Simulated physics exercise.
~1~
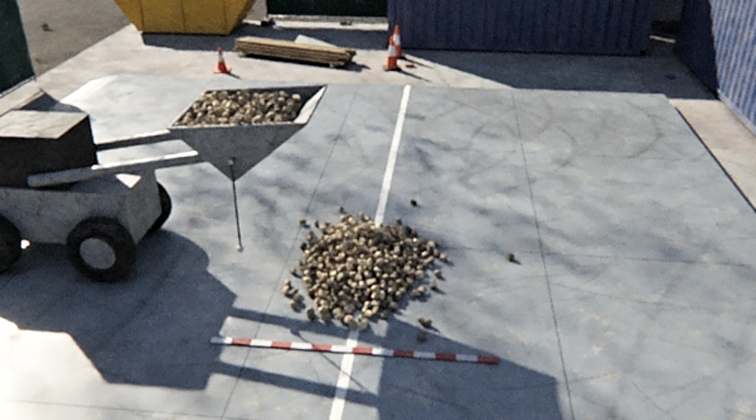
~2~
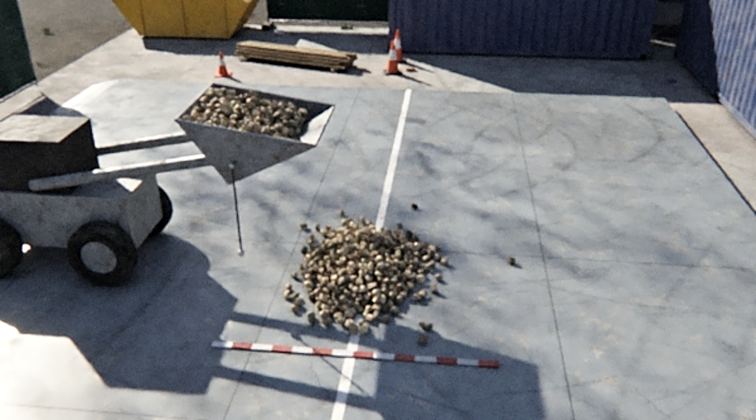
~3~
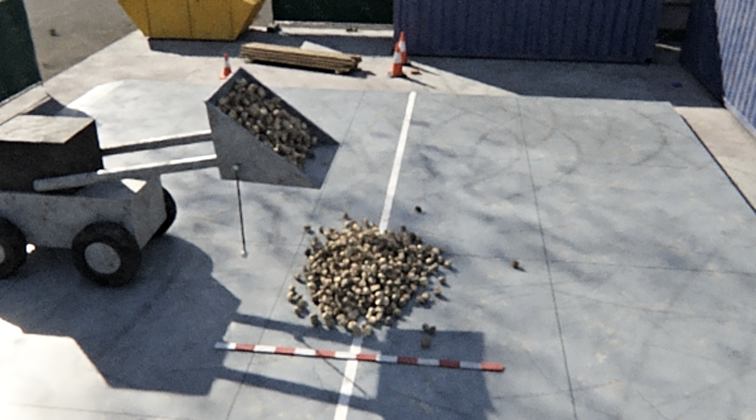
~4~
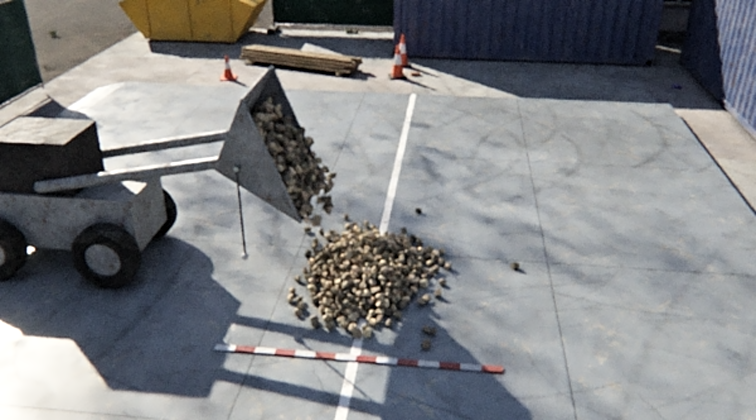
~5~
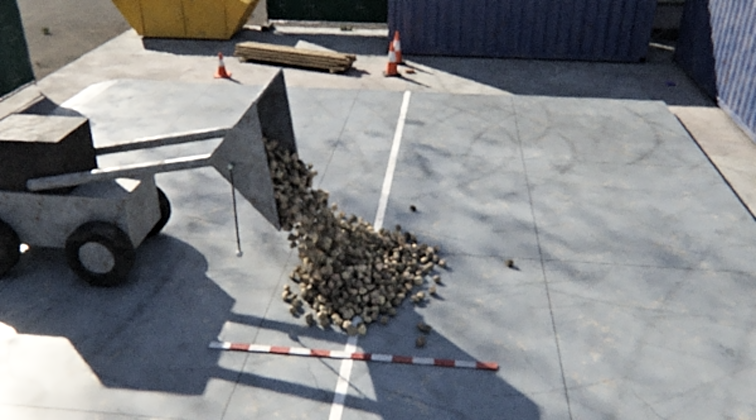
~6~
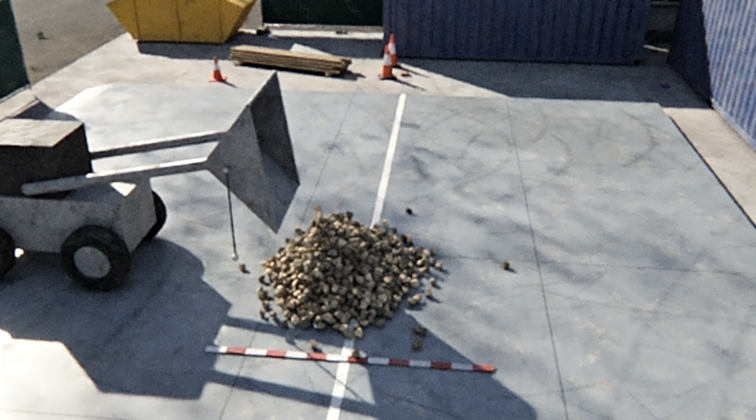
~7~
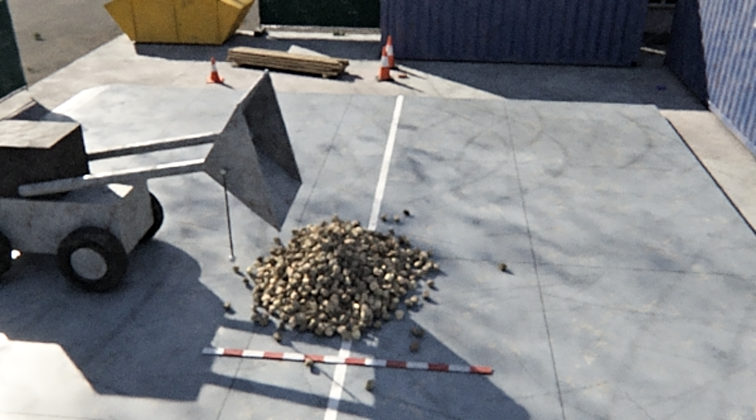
A loader tips its bucket and drops all its stones onto the loose pile below.
